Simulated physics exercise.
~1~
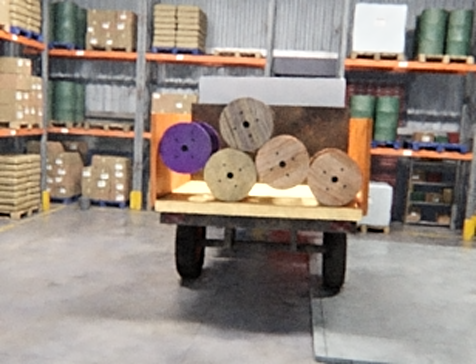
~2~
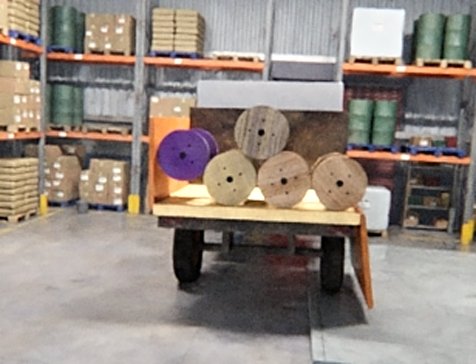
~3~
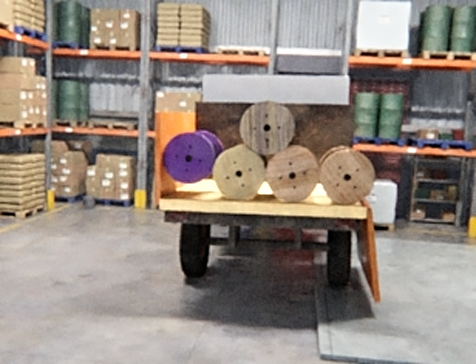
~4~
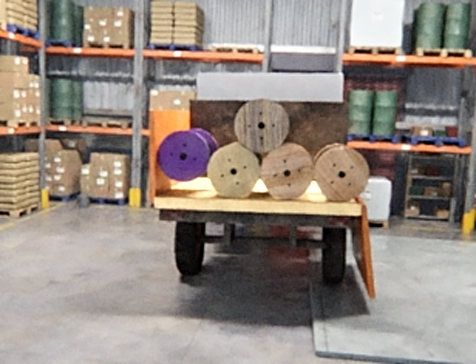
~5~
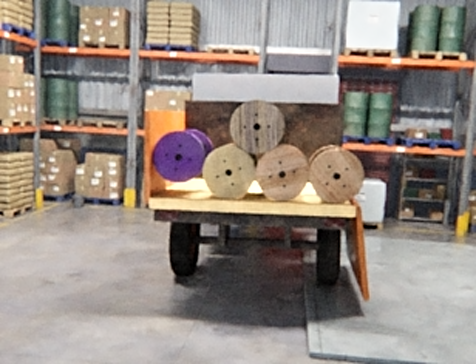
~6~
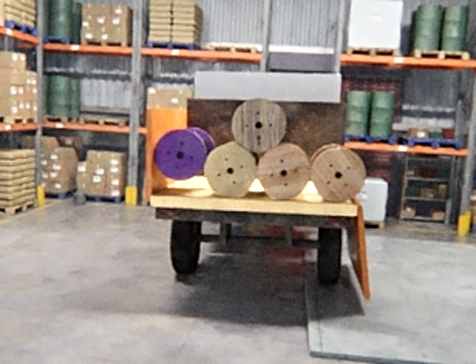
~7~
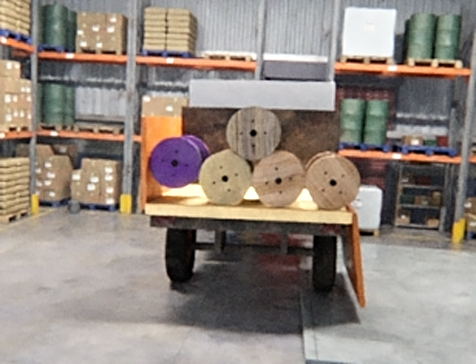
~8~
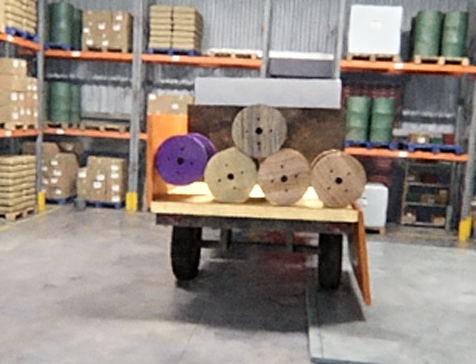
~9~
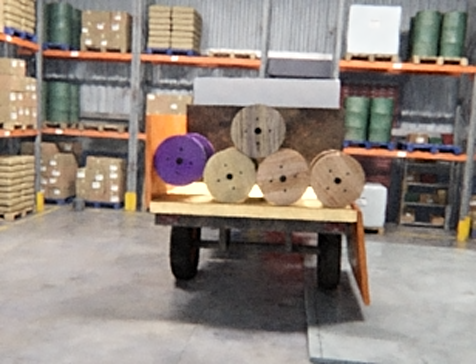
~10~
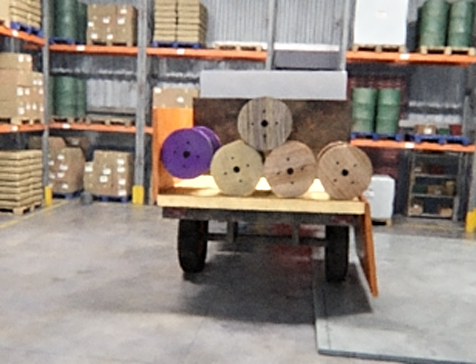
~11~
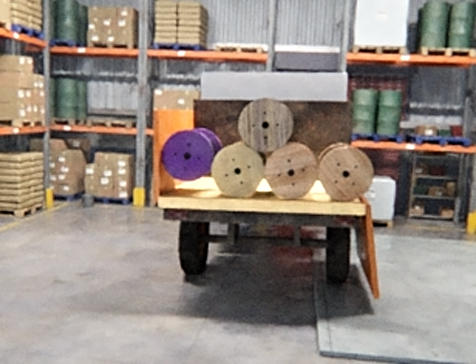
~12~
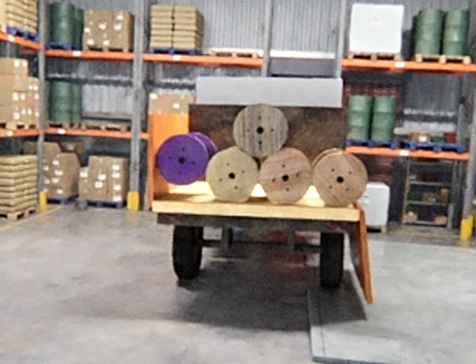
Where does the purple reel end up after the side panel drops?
It stays on the deck, at the left end of the row of reels.
